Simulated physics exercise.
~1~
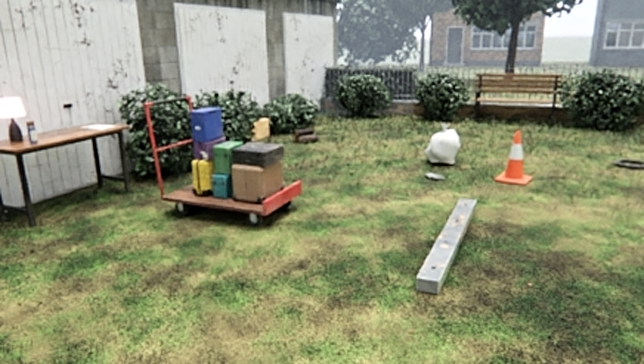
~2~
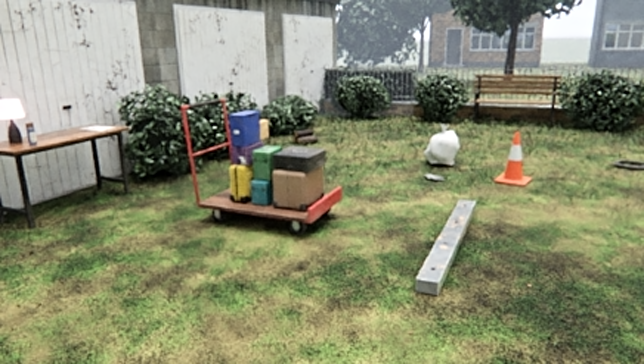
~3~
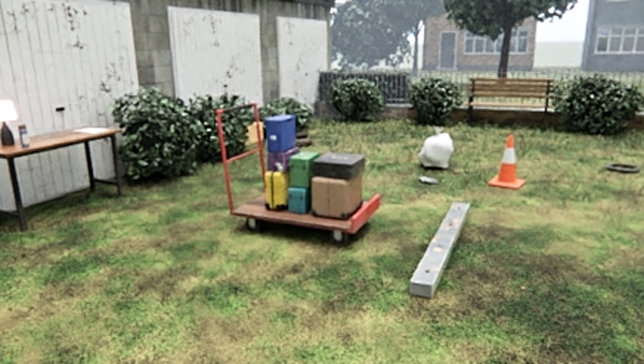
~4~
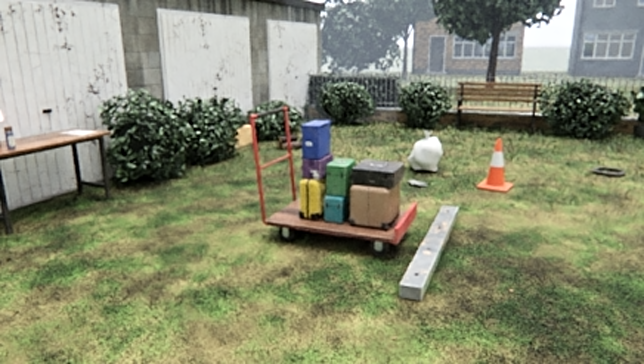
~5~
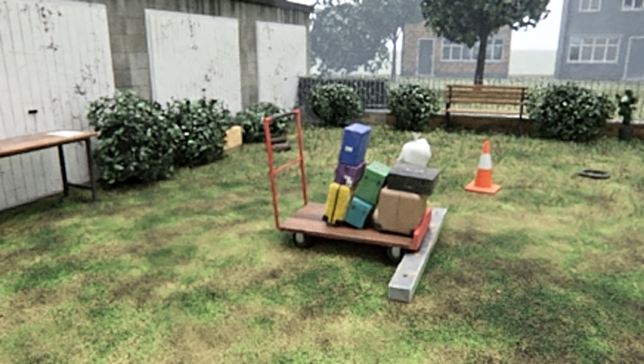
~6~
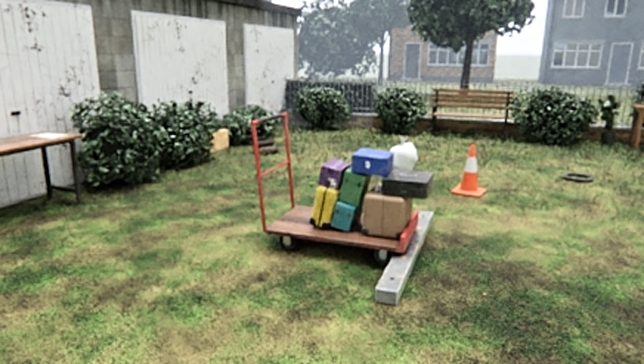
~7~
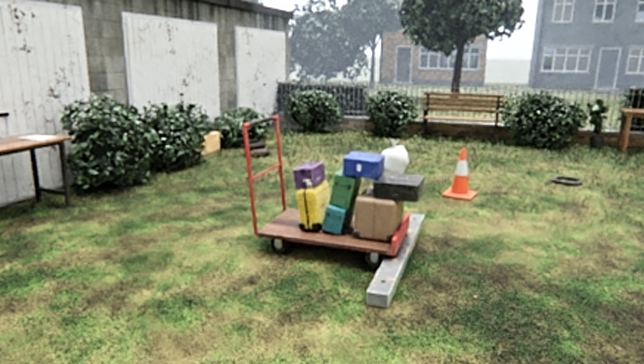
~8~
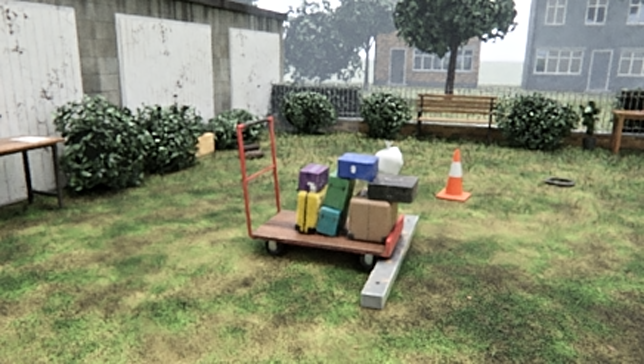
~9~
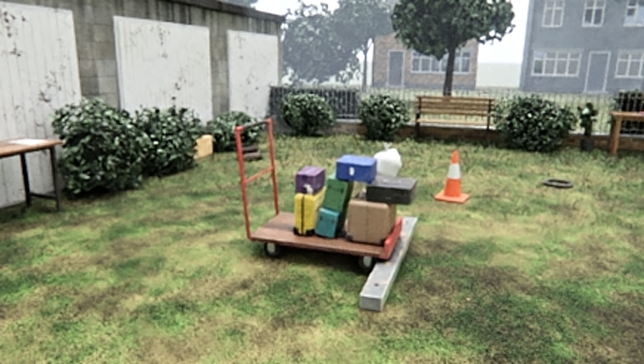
A loaded trolley rolls right into a kerb and stops, its blue tote toppling but staying aboard.
